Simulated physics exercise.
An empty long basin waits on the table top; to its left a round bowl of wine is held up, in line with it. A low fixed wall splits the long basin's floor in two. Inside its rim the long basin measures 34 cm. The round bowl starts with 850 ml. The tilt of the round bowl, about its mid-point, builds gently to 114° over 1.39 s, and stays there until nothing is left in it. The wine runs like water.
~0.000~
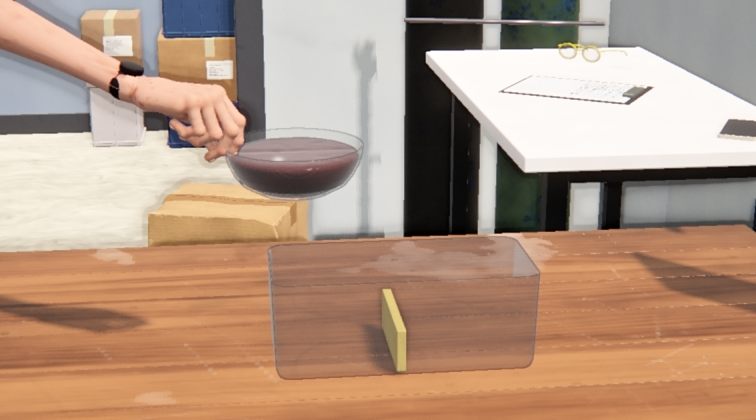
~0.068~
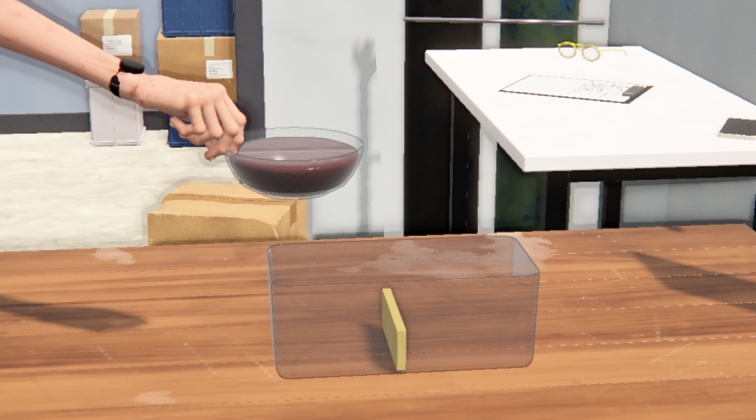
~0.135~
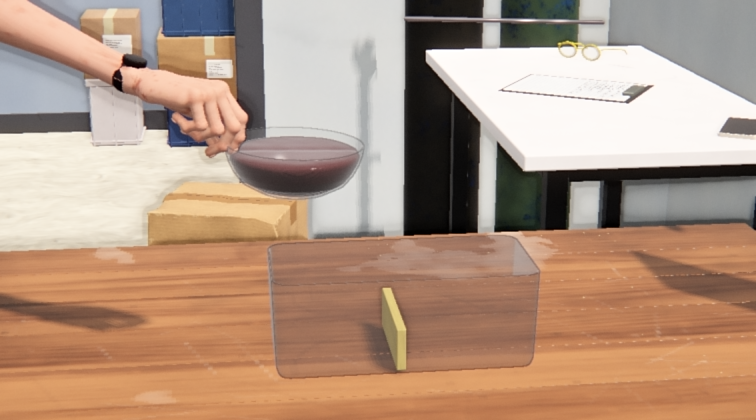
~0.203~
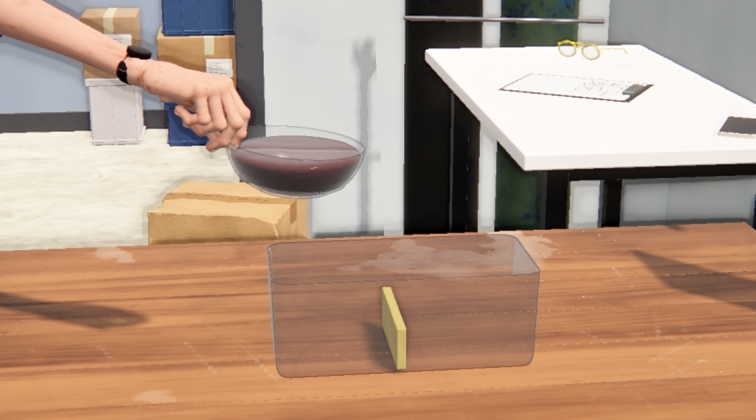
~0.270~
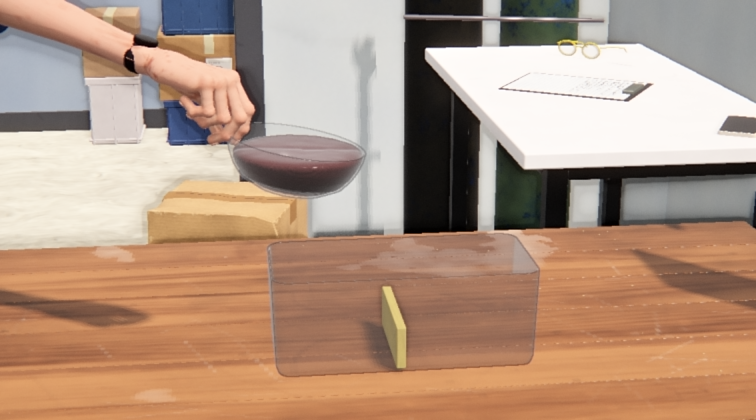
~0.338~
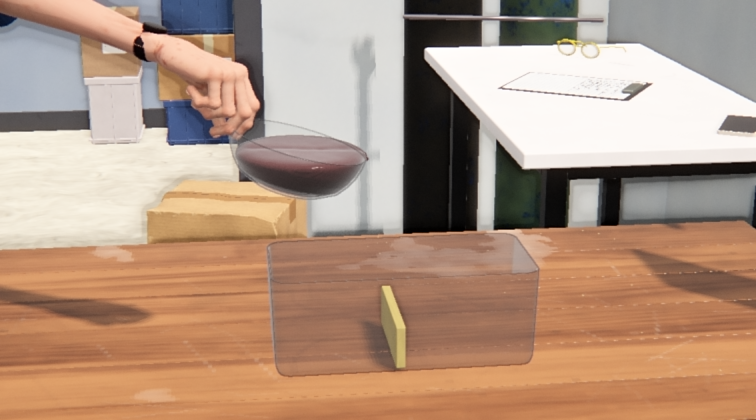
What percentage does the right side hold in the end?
Roughly 70 per cent is past the wall.
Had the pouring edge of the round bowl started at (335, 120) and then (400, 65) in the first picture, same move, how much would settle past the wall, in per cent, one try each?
First 45, then 95 per cent.
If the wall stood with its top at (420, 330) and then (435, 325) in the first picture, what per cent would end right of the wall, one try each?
First 45, then 20 per cent.
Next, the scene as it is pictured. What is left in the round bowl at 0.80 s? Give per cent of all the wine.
Near 18 in a hundred.
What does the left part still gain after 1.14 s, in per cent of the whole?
About 0 per cent.
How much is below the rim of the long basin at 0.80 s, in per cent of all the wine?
About 54 per cent.
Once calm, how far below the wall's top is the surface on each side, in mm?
Left about 46 mm, right about 34 mm.
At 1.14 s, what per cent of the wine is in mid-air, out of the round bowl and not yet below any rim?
Some 1 per cent.
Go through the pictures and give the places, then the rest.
In the first picture, tilt 0°; pouring edge (362, 144); surface from (227, 154) to (359, 150); the long basin's rim runs from (270, 267) to (527, 257); the wall's top is at (394, 311).
In the second picture, tilt 1°; pouring edge (362, 144); surface from (228, 152) to (359, 150).
In the third picture, tilt 3°; pouring edge (363, 146); surface from (228, 151) to (359, 150).
In the fourth picture, tilt 6°; pouring edge (364, 149); surface from (229, 150) to (361, 150).
In the fifth picture, tilt 10°; pouring edge (365, 153); surface from (232, 149) to (363, 150).
In the sixth picture, tilt 16°; pouring edge (365, 159); surface from (234, 150) to (362, 155); 3 per cent is over the edge.
By 0.80 s the tilt is 71° and 18 per cent is still to pour, 5 is left of the wall and 49 right of it.
By 1.14 s the tilt is 105° and 0 per cent is still to pour, 29 is left of the wall and 70 right of it.
By 1.50 s the tilt is 114° and 0 per cent is still to pour, 29 is left of the wall and 70 right of it.
By 1.89 s the tilt is 114° and 0 per cent is still to pour, 29 is left of the wall and 70 right of it.
At rest 29 per cent lies left of the wall, 70 right of it and 1 outside.
